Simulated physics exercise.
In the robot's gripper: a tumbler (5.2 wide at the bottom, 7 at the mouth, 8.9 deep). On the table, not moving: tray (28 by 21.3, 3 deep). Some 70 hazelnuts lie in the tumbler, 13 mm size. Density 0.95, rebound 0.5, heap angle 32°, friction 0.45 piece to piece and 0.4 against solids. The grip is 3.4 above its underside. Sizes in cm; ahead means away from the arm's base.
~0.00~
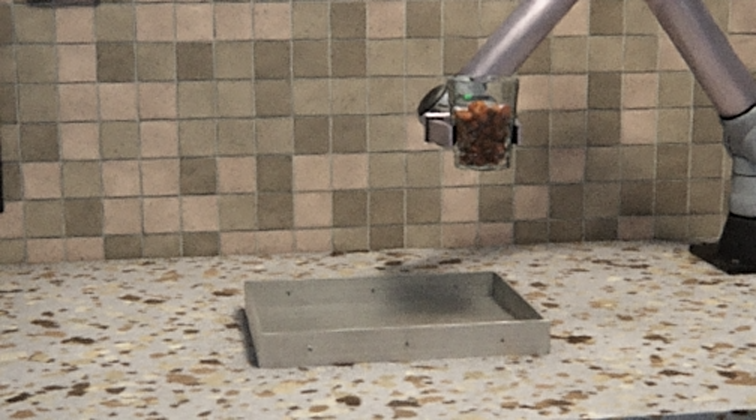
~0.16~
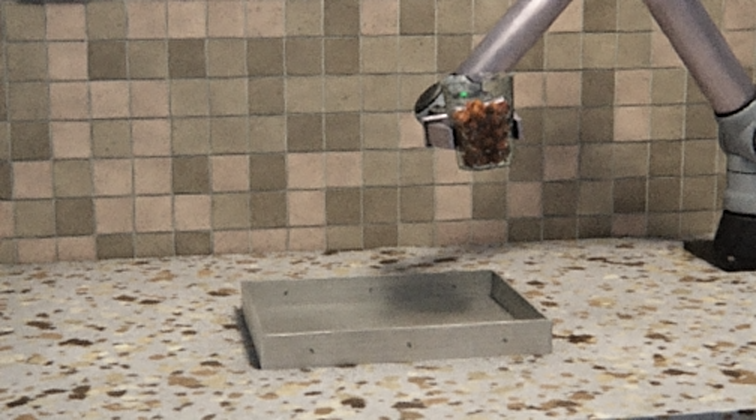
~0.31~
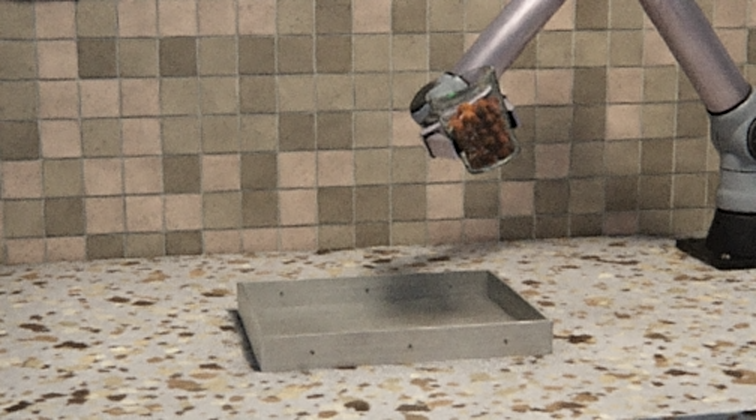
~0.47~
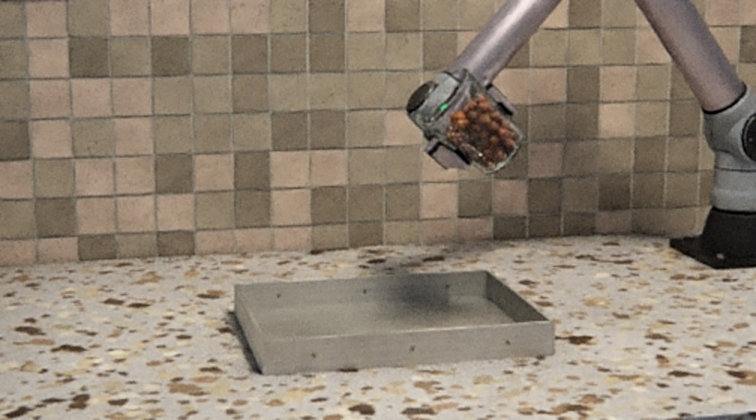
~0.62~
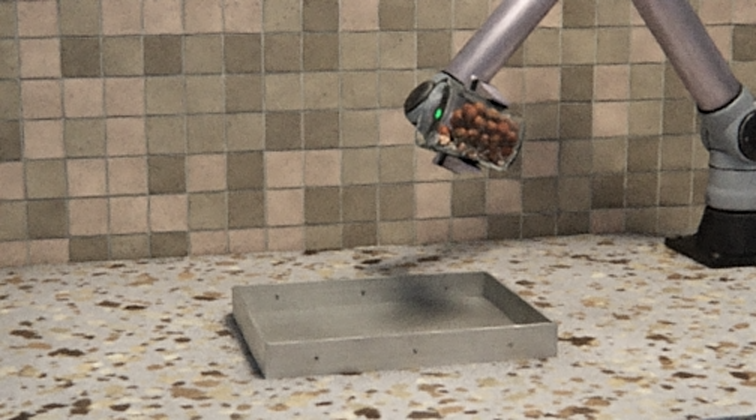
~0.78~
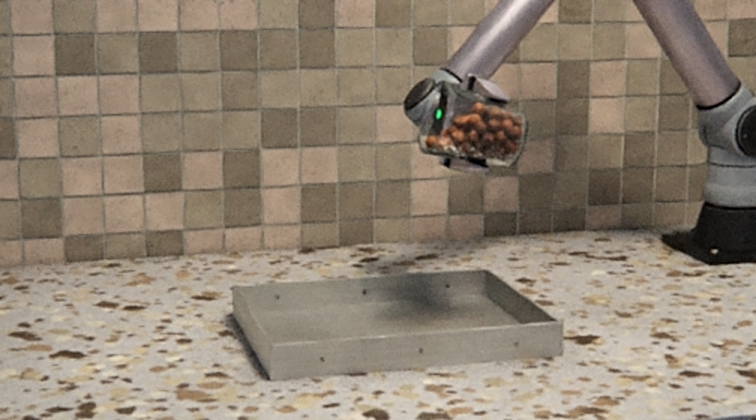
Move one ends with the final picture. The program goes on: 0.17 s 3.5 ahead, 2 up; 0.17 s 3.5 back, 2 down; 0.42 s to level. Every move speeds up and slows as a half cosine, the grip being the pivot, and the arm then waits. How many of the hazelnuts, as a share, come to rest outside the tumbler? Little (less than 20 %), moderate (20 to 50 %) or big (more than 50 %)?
Outside the tumbler the share is little, less than 20 %.
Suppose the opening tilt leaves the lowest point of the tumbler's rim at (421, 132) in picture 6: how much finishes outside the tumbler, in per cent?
About 0 per cent.
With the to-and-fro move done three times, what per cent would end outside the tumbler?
Then about 40 per cent.
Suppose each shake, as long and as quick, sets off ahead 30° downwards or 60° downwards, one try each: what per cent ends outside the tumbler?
About 5 and 0 per cent.
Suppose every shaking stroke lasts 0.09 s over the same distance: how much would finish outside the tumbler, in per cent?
It would be near 80 per cent.
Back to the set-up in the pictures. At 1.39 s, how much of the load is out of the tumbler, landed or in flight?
Near 10 per cent so far.
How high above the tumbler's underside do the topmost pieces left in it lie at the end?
Roughly 7.0 cm.
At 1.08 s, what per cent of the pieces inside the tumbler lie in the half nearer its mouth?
About 55 per cent.
After 1.08 s, tilted 73° forward, highest piece 22 above the table; 63 in the tumbler, 4 in flight or on a rim.
After 1.39 s, tilted 21° forward, highest piece 25 above the table; 59 in the tumbler, 7 in the tray, 1 in flight or on a rim.
After 1.74 s, level, highest piece 24 above the table; 59 in the tumbler, 8 in the tray.
After 2.79 s, level, highest piece 24 above the table; 59 in the tumbler, 8 in the tray.
In the end, 59 in the tumbler, 8 in the tray. That is 12 % outside the tumbler.
